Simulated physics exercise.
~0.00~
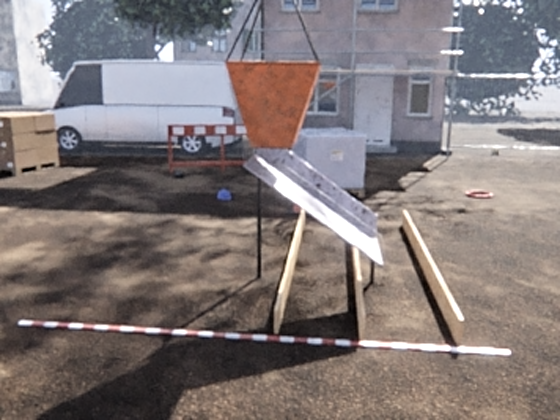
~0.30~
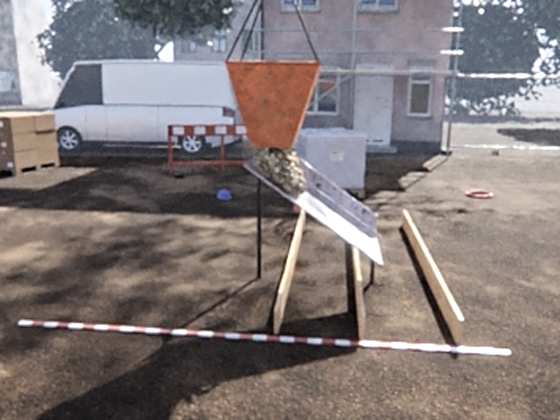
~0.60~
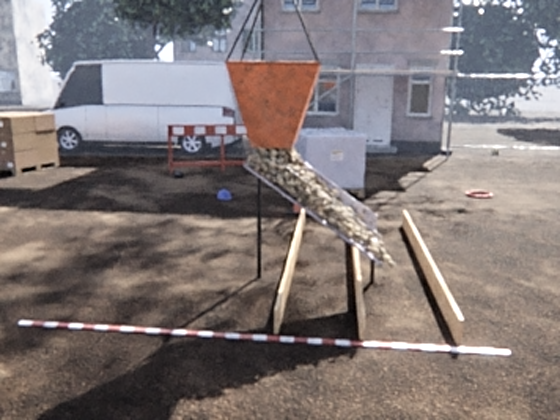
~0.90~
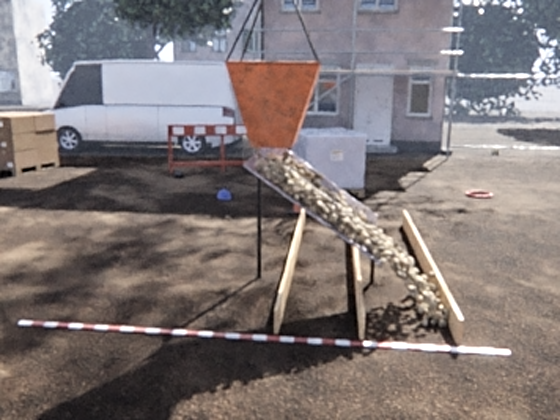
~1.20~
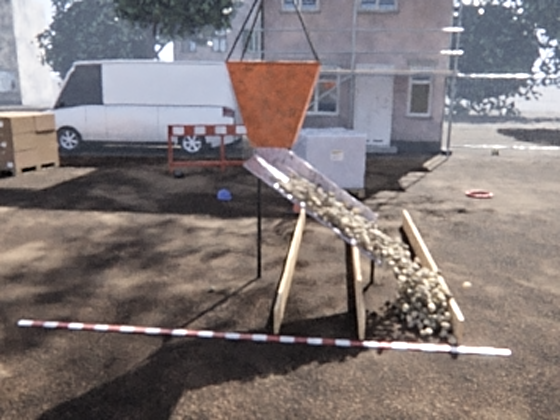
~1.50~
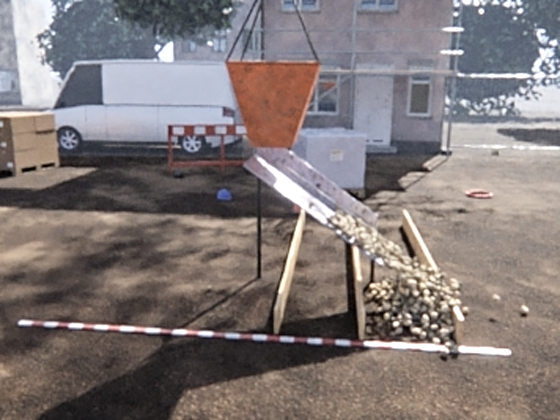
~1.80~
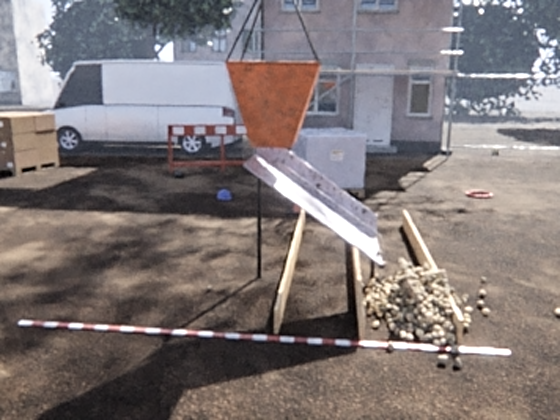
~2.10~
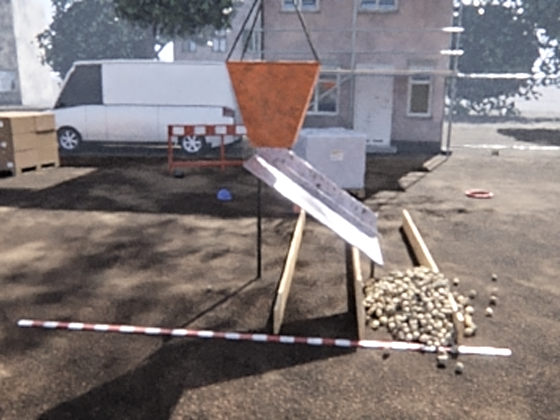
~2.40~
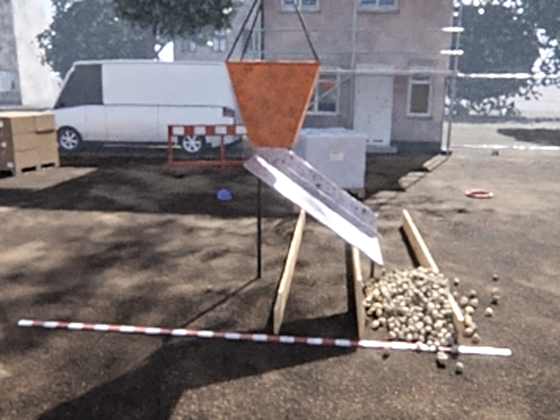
We see rounded cobbles drop from a hanging orange hopper onto a sloping steel chute and slide down to the right. They pour between the middle and right boards, settling in a heap there, with a few stones lying beyond the right board.
